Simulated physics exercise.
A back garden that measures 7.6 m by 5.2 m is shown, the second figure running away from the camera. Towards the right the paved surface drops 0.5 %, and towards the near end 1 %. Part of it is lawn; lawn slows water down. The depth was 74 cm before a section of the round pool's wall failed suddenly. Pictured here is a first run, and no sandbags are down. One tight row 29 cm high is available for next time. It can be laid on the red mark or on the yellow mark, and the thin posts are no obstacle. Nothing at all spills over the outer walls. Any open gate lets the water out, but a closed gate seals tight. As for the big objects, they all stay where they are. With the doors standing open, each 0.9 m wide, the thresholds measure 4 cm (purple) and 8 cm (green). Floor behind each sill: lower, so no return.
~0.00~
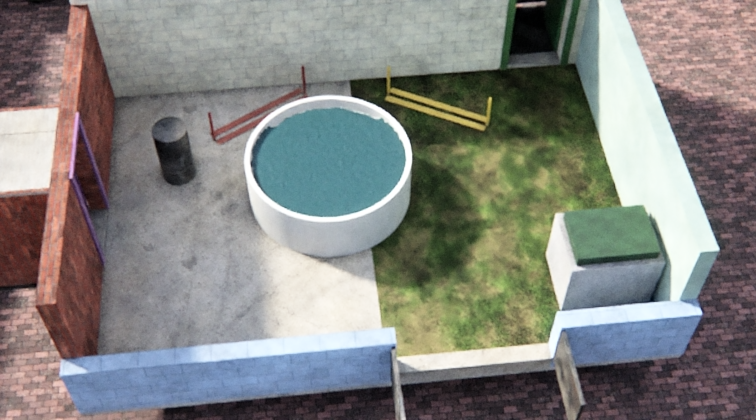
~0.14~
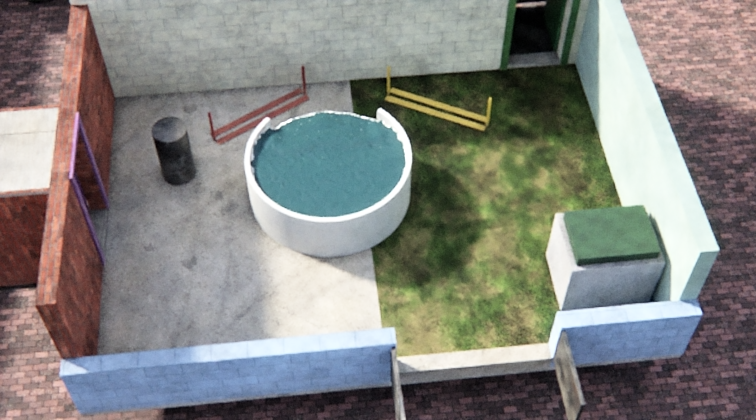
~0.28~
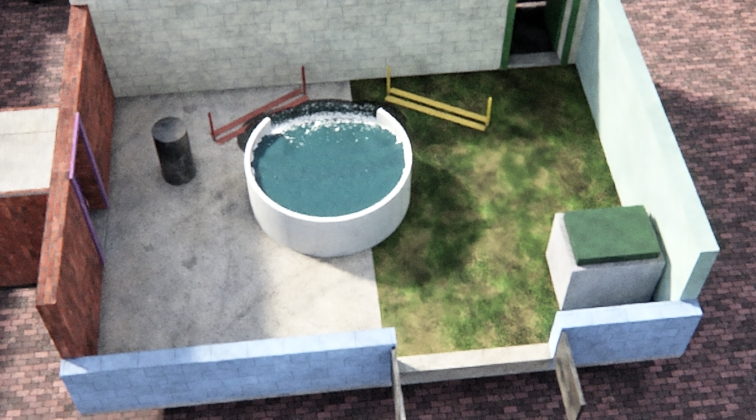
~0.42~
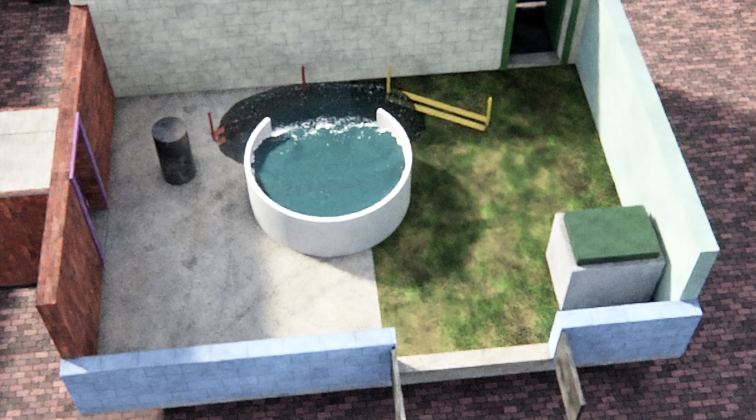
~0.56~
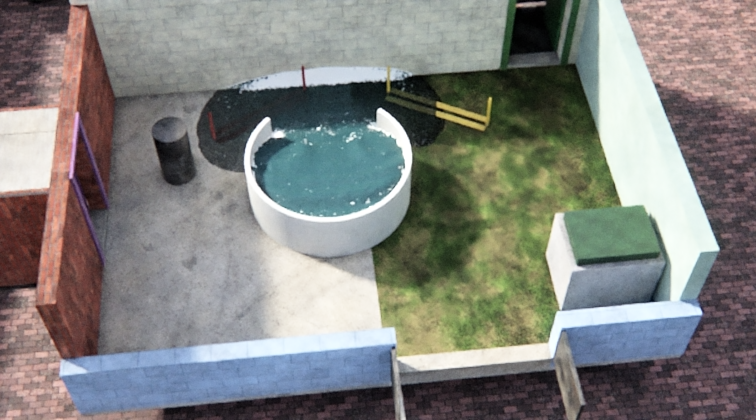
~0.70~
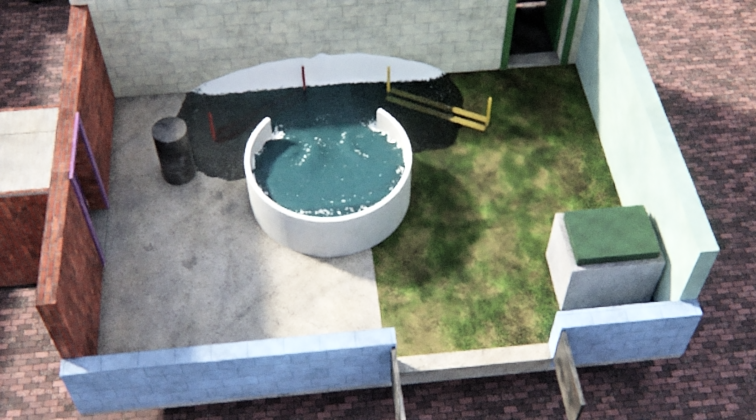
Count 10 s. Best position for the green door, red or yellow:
Yellow mark.
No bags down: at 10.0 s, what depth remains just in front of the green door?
Depth reading: Near 6.0 cm.
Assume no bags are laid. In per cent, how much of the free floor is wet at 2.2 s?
Some 35 per cent of it.
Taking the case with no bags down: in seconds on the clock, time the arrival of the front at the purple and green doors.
Purple 2.2 s, green 1.3 s.
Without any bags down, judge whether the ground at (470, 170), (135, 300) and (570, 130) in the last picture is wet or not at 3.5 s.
Point 1: Submerged; point 2: Submerged; point 3: Submerged.
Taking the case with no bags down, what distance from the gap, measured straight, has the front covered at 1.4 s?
Distance, straight: Near 3.8 m.
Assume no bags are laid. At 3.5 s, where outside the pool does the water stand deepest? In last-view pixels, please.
Near (113, 137).
After 1.4 s water covers 20 % of the floor and is deepest (51 cm) near (318, 97) in the run without bags; in at the green door, 0 L with no bags, 0 L with the row on red, 0 L on yellow.
After 2.2 s water covers 35 % of the floor and is deepest (39 cm) near (127, 103) in the run without bags; in at the green door, 0 L with no bags, 0 L with the row on red, 0 L on yellow.
After 3.5 s water covers 65 % of the floor and is deepest (25 cm) near (113, 137) in the run without bags; in at the green door, 8 L with no bags, 16 L with the row on red, 1 L on yellow.
After 6.0 s water covers 95 % of the floor and is deepest (16 cm) near (619, 236) in the run without bags; in at the green door, 38 L with no bags, 63 L with the row on red, 7 L on yellow.
After 10.0 s water covers 100 % of the floor and is deepest (12 cm) near (372, 359) in the run without bags; in at the green door, 42 L with no bags, 70 L with the row on red, 7 L on yellow.
